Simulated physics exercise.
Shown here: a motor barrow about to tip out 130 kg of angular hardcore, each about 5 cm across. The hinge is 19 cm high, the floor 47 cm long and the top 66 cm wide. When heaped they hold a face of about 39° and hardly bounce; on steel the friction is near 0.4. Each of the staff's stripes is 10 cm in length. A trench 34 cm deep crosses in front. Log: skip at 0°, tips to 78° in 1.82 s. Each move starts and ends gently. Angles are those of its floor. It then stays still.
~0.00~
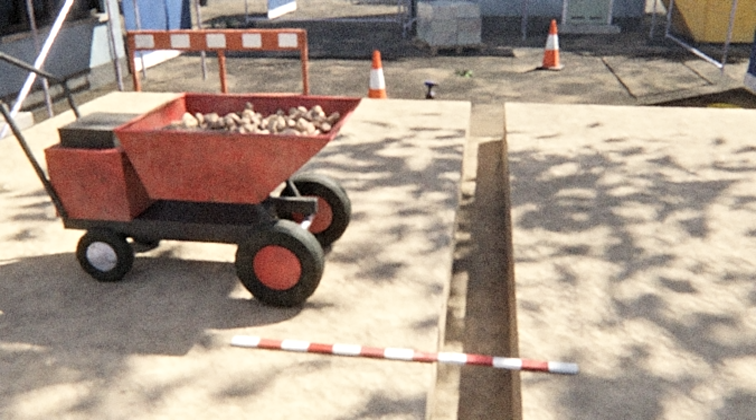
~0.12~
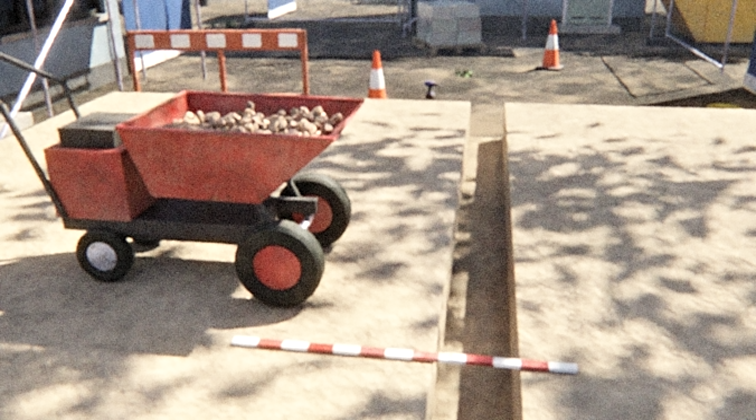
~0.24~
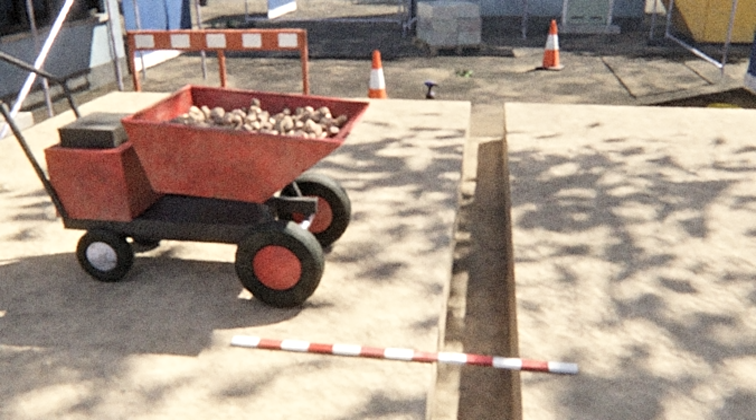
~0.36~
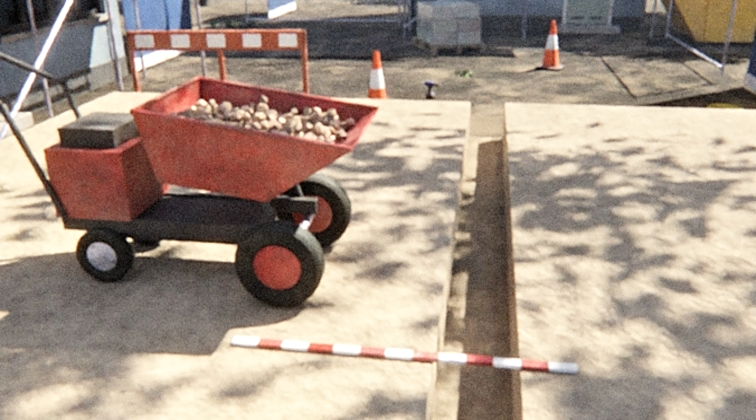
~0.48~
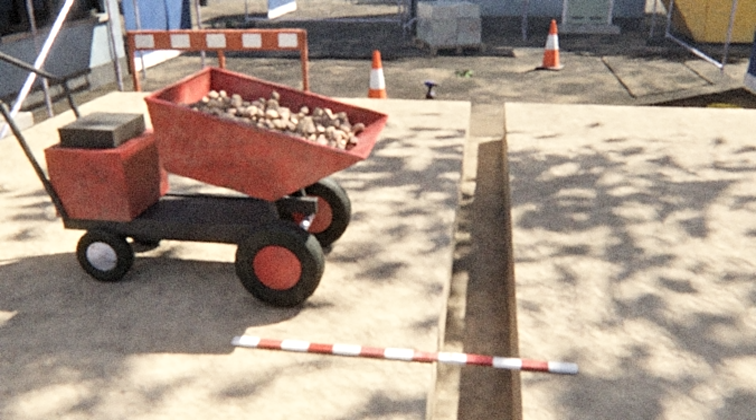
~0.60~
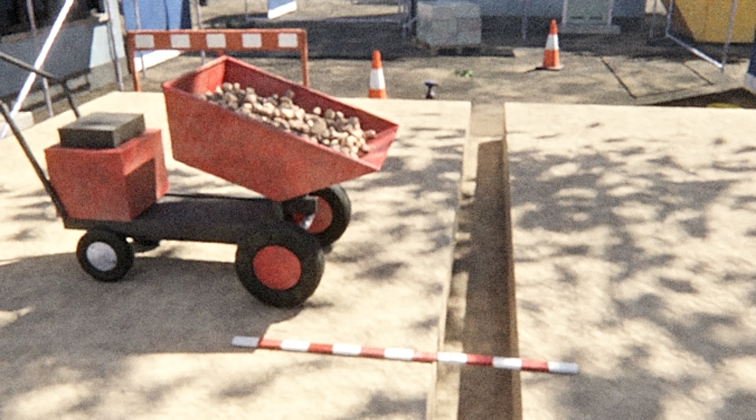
On a sunlit, board-covered yard with a narrow trench, a red motor barrow stood still while its skip full of stones slowly tilted, the back end rising and the front lip dipping to the right.
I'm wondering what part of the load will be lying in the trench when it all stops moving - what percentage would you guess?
I would guess about 94 per cent.
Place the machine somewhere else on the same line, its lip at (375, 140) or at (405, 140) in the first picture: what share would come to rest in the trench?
Some 90 and some 25 per cent, in that order.
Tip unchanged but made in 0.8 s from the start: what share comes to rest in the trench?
Roughly 95 per cent would.
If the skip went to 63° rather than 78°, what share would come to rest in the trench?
Near 90 per cent then.
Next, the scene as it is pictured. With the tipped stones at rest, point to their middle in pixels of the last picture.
Around (478, 326).
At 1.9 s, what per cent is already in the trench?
Approx. 70 % of the load.
After 1.4 s the floor is at 66°; 99 % in the skip; the foremost stones are at (444, 252).
After 1.9 s the floor is at 78°; 28 % in the skip, 2 % short of the trench, 69 % in the trench; the foremost stones are at (515, 327).
After 2.3 s the floor is at 78°; 6 % in the skip, 3 % short of the trench, 91 % in the trench, 1 % past the trench; the foremost stones are at (545, 304).
After 4.2 s the floor is at 78°; 3 % in the skip, 3 % short of the trench, 94 % in the trench, 1 % past the trench; the foremost stones are at (547, 305).
